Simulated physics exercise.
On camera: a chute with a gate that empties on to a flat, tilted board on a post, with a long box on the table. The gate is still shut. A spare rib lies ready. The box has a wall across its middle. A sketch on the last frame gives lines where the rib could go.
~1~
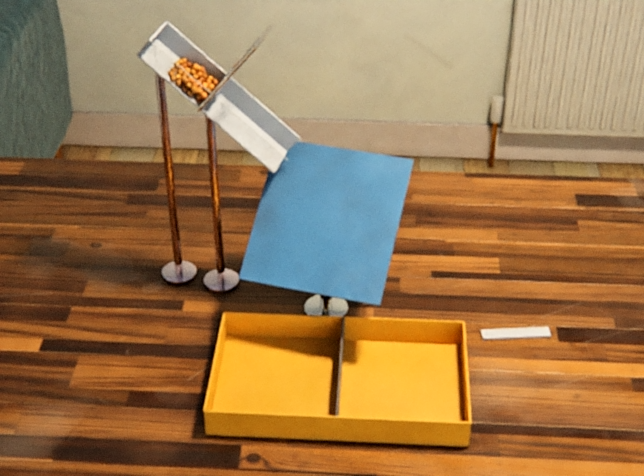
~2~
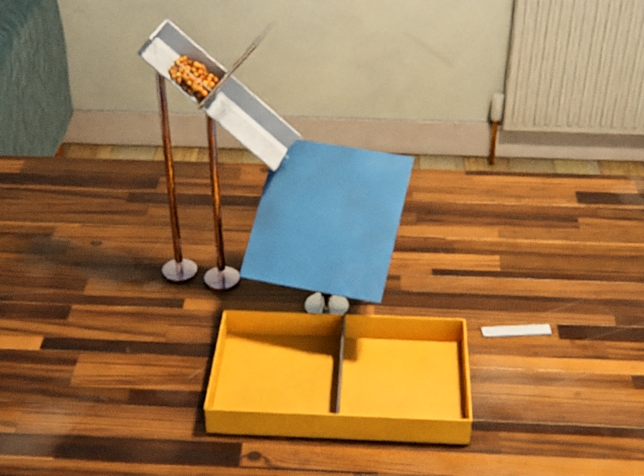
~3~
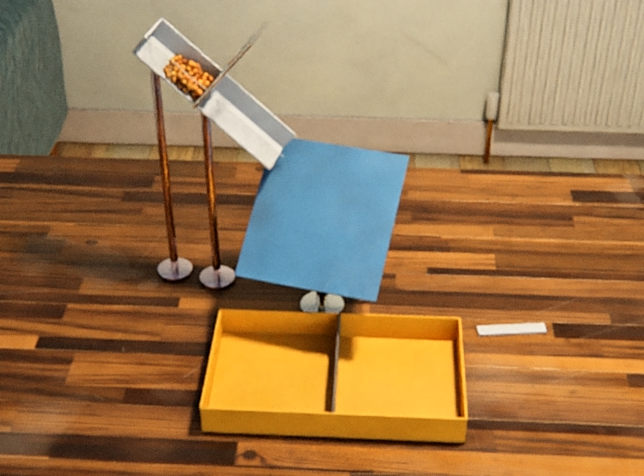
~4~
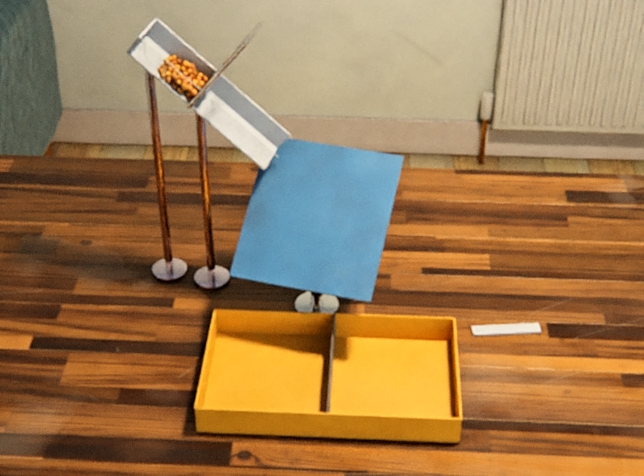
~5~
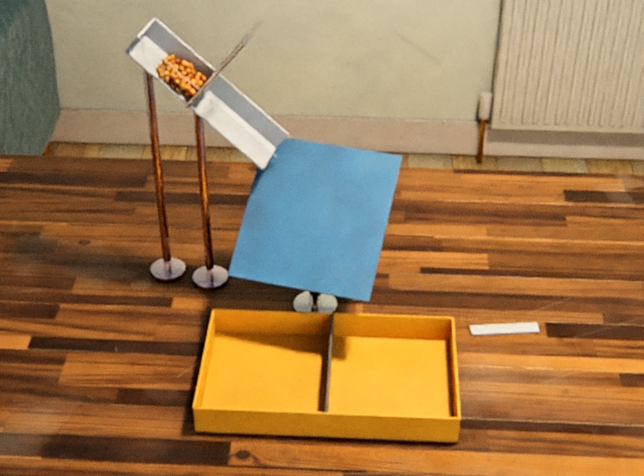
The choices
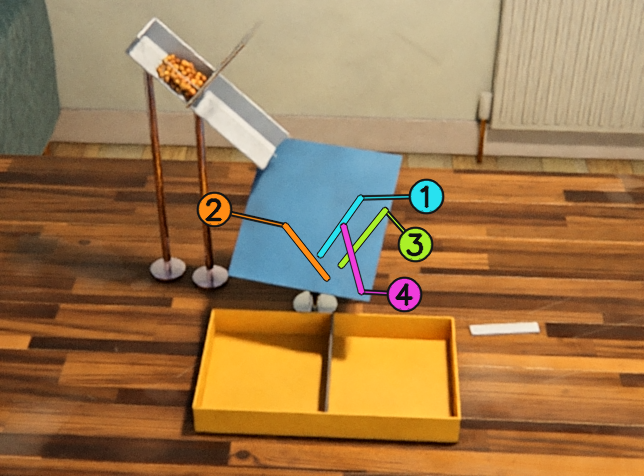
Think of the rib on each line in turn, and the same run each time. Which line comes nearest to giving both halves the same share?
4 works best here.
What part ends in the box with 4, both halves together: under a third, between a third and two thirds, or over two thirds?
Over two thirds.
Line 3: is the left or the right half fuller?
The left half.
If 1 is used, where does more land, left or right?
More lands on the left.
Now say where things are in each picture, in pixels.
In the first picture, load behind the gate (195, 83), roasted chickpeas; lip of the chute (280, 162), sloping fairly steeply.
In the second picture, middle of the board (327, 216), tilted fairly steeply; middle of its low edge (308, 290); of its high edge (345, 146).
In the third picture, front corners of the box (201, 408) and (467, 419); front end of its middle wall (333, 413); gate still shut (220, 76).
In the fourth picture, middle of the load (185, 80); lip (271, 159).
In the fifth picture, middle of the load (183, 80); lip (269, 159).
On the marked copy, line 1 from (360, 197) to (320, 254); line 2 from (285, 225) to (326, 278); line 3 from (385, 210) to (341, 265); line 4 from (343, 226) to (361, 291).
Choosing 1, of what is caught, almost all in the left half, just a few in the right.
Choosing 2, of what is caught, just a few in the left half, almost all in the right.
Choosing 3, of what is caught, almost all in the left half, about a tenth in the right.
Choosing 4, of what is caught, roughly half in the left half, roughly half in the right.
